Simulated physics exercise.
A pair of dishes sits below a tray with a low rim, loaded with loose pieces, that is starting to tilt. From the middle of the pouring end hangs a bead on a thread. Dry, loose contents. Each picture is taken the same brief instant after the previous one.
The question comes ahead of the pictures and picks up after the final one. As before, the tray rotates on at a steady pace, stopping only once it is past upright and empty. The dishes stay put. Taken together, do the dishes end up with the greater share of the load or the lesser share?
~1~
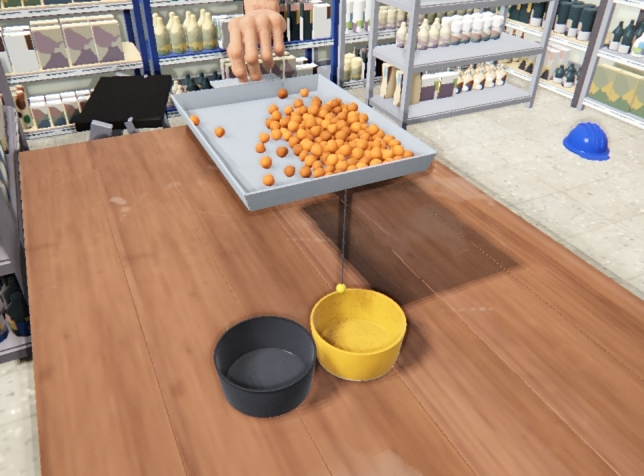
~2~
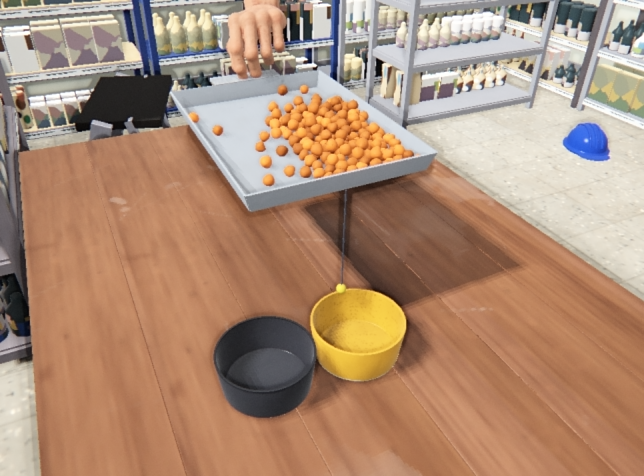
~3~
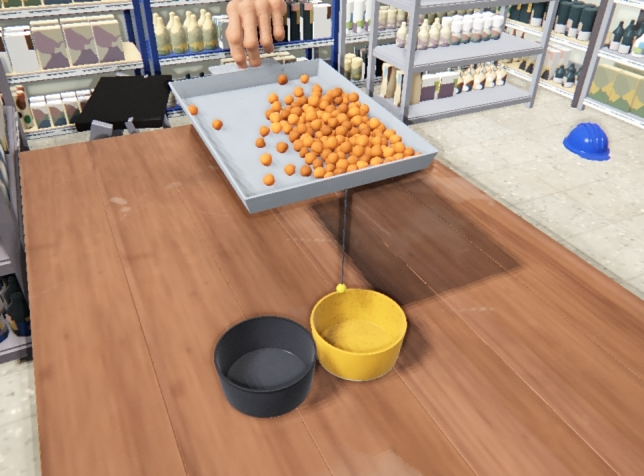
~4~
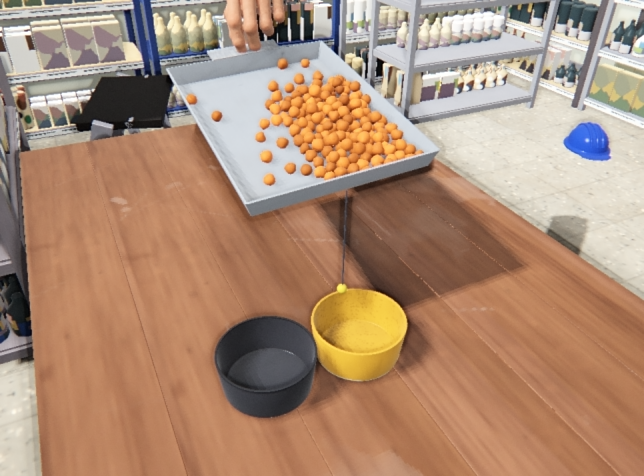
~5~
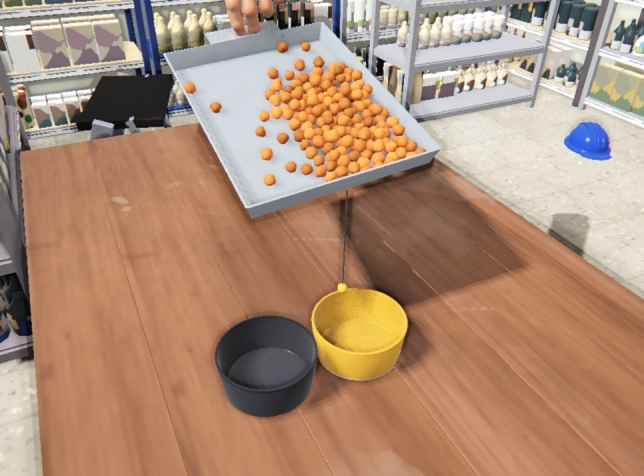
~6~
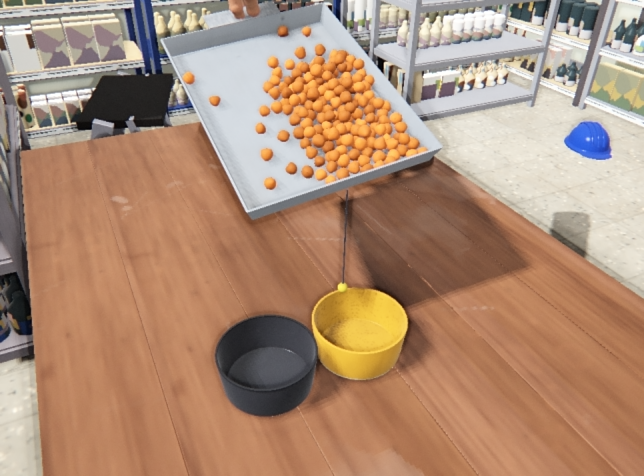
They end up with the greater share.
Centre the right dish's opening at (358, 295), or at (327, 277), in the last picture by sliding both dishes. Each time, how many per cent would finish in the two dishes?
Some 40 percent in the first case, 0 percent in the second.
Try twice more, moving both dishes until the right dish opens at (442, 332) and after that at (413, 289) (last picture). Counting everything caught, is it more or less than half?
First shift, a minority share; second shift, a minority share.
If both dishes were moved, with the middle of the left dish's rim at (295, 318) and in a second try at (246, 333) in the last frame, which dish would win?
For the two places in order: The leftward one, the leftward one.
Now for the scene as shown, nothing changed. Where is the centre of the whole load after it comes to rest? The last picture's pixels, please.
(278, 372).
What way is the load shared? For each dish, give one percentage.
70 percent ends in the left dish, 20 percent in the right.
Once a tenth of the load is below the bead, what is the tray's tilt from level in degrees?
Reading: Some 75°.
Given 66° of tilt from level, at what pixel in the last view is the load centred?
Somewhere around pixel (308, 180) in the last picture.
Shortly afterwards, tray tipped steeply; the bulk on the tray; only a few in the left dish; only a few outside both; a little in the air.
Next, tray tipped past a quarter turn; only a few on the tray; near two thirds in the left dish; a little in the right dish; a little outside both; a little in the air.
Some moments later, tray tipped past a quarter turn; near two thirds in the left dish; near a quarter in the right dish; a little outside both.
In the end, tray tipped past a quarter turn; near two thirds in the left dish; near a quarter in the right dish; a little outside both.
